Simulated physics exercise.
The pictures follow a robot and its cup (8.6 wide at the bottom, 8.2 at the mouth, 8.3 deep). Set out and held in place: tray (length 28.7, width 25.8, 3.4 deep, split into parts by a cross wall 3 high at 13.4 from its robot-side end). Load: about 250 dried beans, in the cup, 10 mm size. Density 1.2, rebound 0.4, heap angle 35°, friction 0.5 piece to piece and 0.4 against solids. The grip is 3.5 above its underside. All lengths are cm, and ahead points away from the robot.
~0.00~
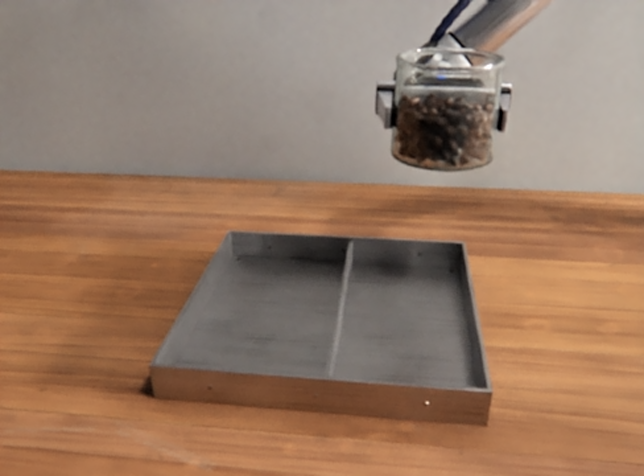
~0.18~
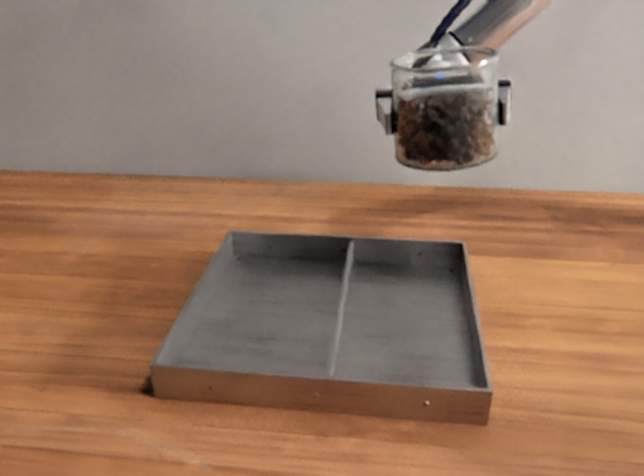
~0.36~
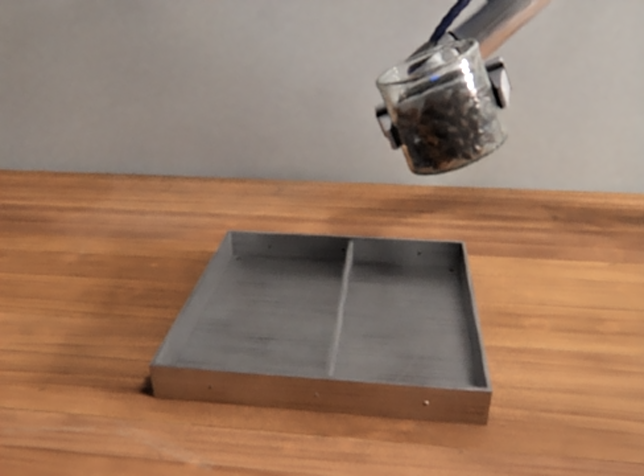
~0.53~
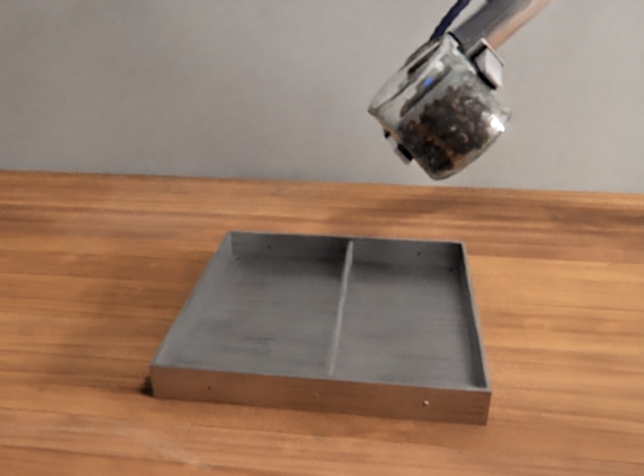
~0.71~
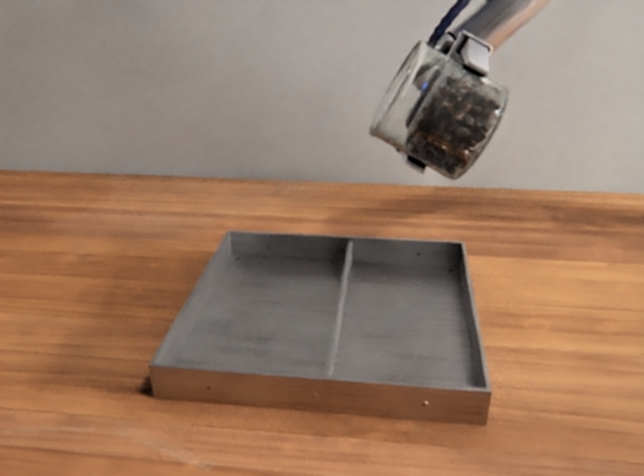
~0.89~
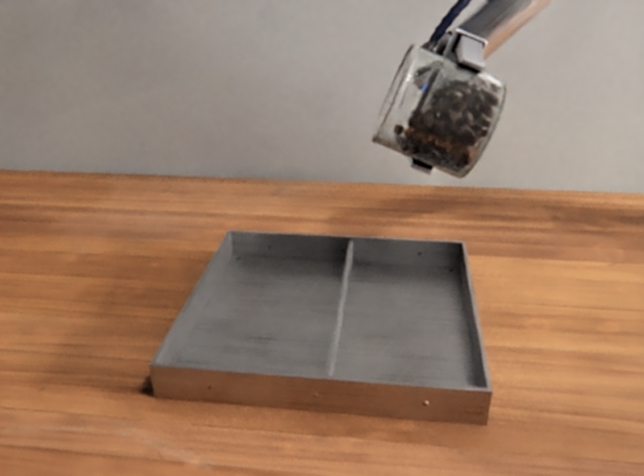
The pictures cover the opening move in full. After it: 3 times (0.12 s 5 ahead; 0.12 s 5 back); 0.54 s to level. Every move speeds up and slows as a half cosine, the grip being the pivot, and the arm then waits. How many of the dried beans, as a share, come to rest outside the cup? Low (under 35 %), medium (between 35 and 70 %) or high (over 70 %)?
Answer: Medium; between 35 and 70 % of the dried beans finish outside the cup.
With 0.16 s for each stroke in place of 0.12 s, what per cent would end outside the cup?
In that case some 20 per cent.
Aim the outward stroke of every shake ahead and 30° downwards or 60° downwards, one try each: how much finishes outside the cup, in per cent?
Some 15 and 0 per cent.
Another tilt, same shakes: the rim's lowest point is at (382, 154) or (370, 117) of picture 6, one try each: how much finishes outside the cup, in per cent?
About 90 and 15 per cent.
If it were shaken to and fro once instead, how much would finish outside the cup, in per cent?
Then about 25 per cent.
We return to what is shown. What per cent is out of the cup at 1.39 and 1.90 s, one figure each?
In turn: 40, 50.
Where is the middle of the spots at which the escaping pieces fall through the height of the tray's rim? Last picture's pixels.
Near (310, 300).
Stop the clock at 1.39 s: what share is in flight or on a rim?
Some 15 per cent.
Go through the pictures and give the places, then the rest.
The first picture shows cup middle at (446, 109), level; upper third of the load around (442, 112), from x 400 to 490, top at y 100; 251 in the cup.
The second picture shows cup middle at (445, 109), tilted 7° forward; upper third of the load around (449, 111), from x 400 to 490, top at y 100.
The third picture shows cup middle at (442, 109), tilted 24° forward; upper third of the load around (459, 109), from x 400 to 495, top at y 90.
The fourth picture shows cup middle at (439, 111), tilted 45° forward; upper third of the load around (468, 104), from x 405 to 500, top at y 80.
The fifth picture shows cup middle at (438, 112), tilted 62° forward; upper third of the load around (464, 98), from x 410 to 495, top at y 80.
The sixth picture shows cup middle at (438, 113), tilted 69° forward; upper third of the load around (467, 101), from x 395 to 495, top at y 80; 251 in the cup.
After 1.39 s, tilted 69° forward, highest piece 23 above the table; 154 in the cup, 48 in the far-side part, 12 in the robot-side part, 37 in flight or on a rim.
After 1.90 s, tilted 31° forward, highest piece 25 above the table; 126 in the cup, 89 in the far-side part, 35 in the robot-side part, 1 on the table or floor.
After 2.35 s, level, highest piece 26 above the table; 126 in the cup, 89 in the far-side part, 35 in the robot-side part, 1 on the table or floor.
After 3.40 s, level, highest piece 26 above the table; 126 in the cup, 89 in the far-side part, 35 in the robot-side part, 1 on the table or floor.
At rest, 126 in the cup, 89 in the far-side part, 35 in the robot-side part, 1 on the table or floor. That is 50 % outside the cup.
